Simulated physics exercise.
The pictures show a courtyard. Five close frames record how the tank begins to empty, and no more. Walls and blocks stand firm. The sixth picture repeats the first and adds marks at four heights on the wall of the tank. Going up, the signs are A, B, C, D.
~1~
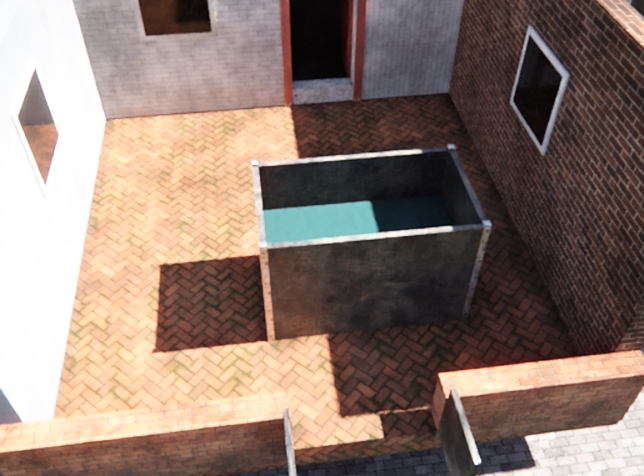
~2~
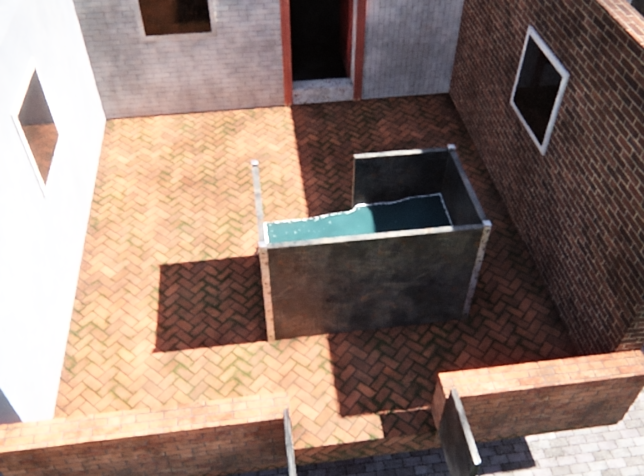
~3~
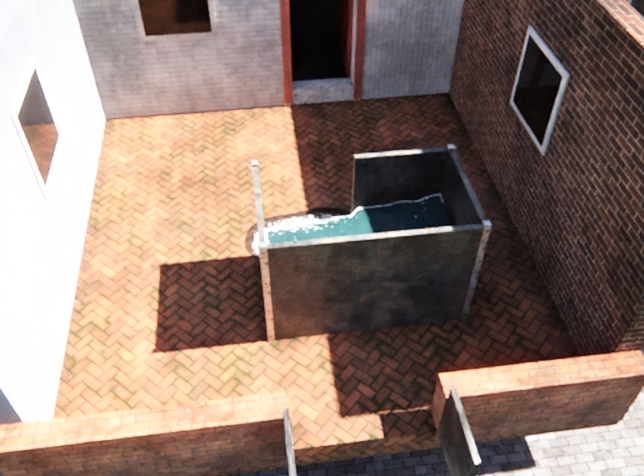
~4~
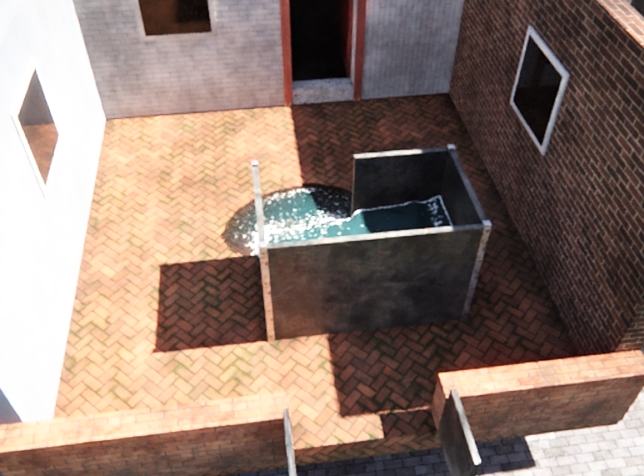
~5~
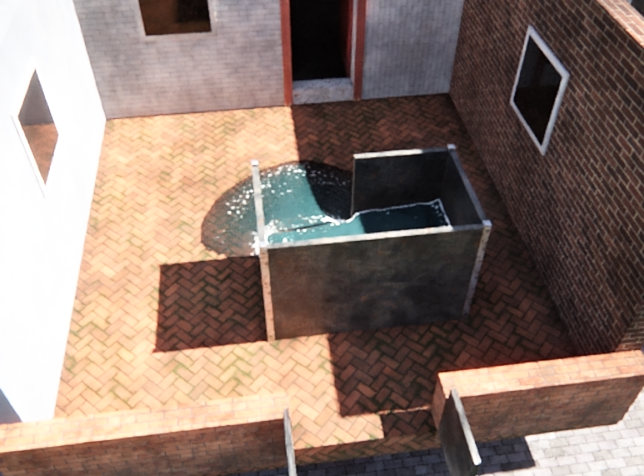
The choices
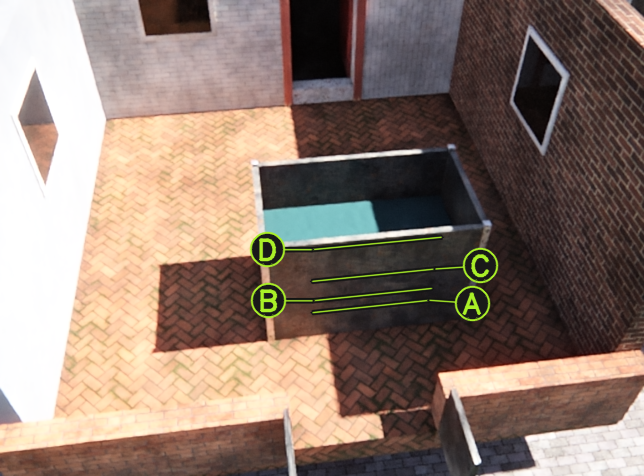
Water pours from a tank in a brick courtyard and spreads across the paving.
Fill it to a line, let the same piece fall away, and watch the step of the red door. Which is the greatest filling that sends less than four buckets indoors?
The limit is C.
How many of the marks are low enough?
Three.
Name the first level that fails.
D.
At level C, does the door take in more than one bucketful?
Yes, clearly.
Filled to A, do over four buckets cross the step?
No, that is safe.
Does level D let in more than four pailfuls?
Yes, that goes wrong.
On the marked copy, A at (371, 306); B at (372, 294); C at (374, 275); D at (377, 243); from the bottom up A, B, C, D.
For level A, nothing gets over.
For level B, nothing gets over.
For level C, a bucket or two gets in.
For level D, about 15 bucketfuls get in.
